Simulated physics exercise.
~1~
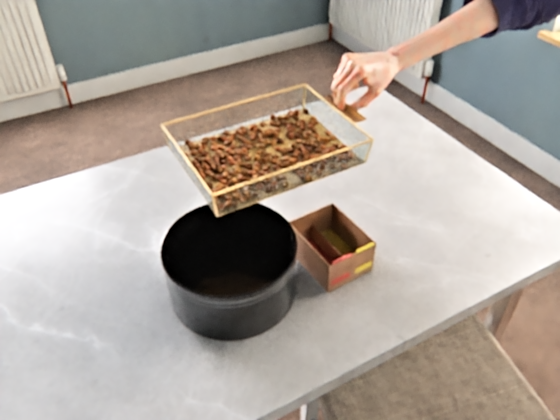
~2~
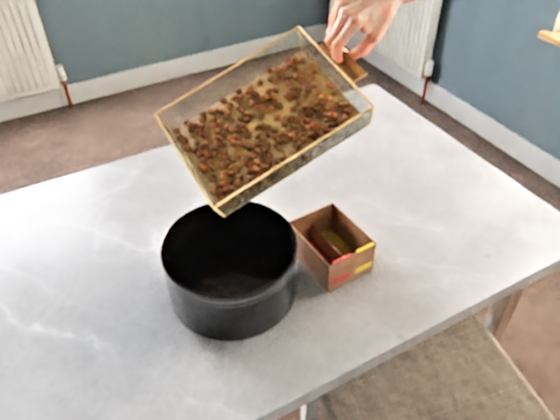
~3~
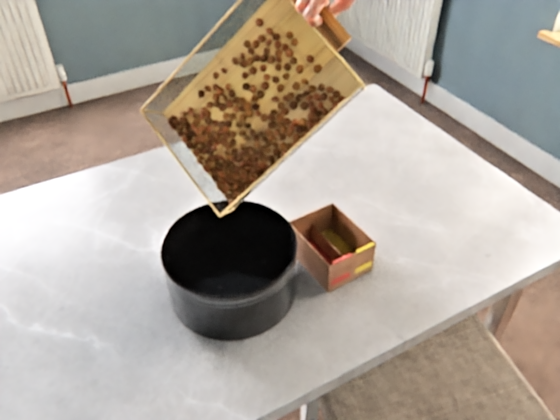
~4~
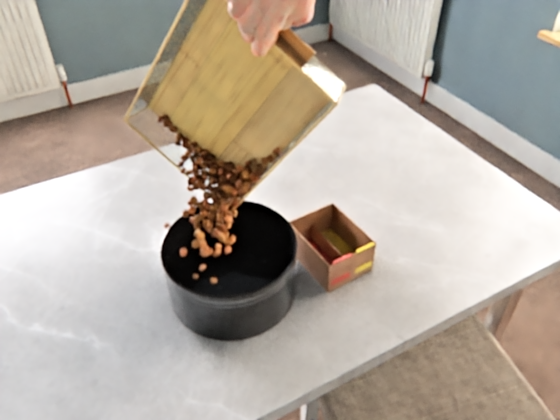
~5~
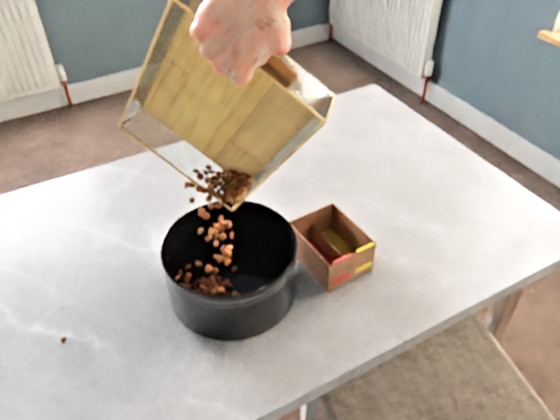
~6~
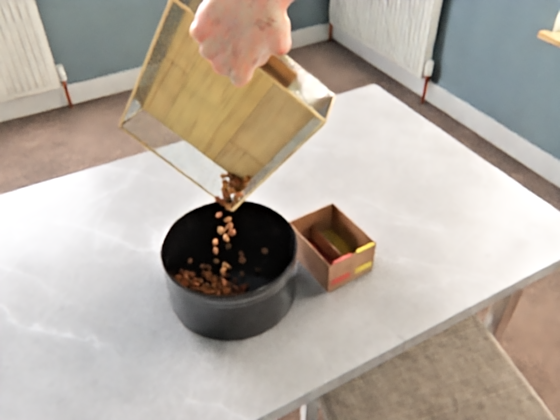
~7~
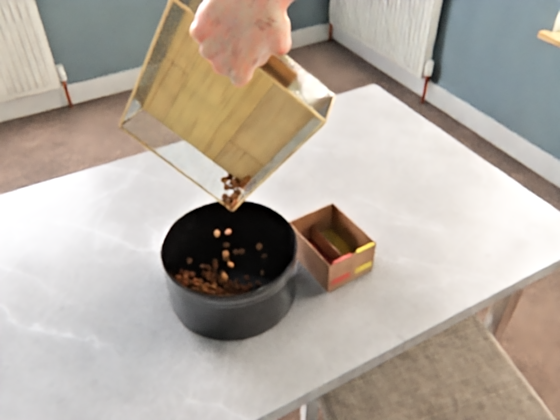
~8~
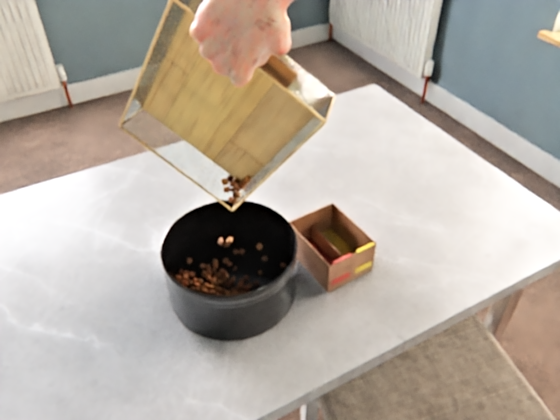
At first, a hand holds a clear-sided drawer tray with a wooden base, filled with small brown bits of kibble, above a black pot on a pale table, beside a small open box with red and yellow sections. The hand lifts and tips the tray, and the bits slide toward its lower left corner. As the tilt steepens, they pour in a thick stream into the pot. The tray then stays steeply tipped while the stream thins to a trickle. Finally, most of the kibble lies in the pot, with a few bits still at the tray's corner.
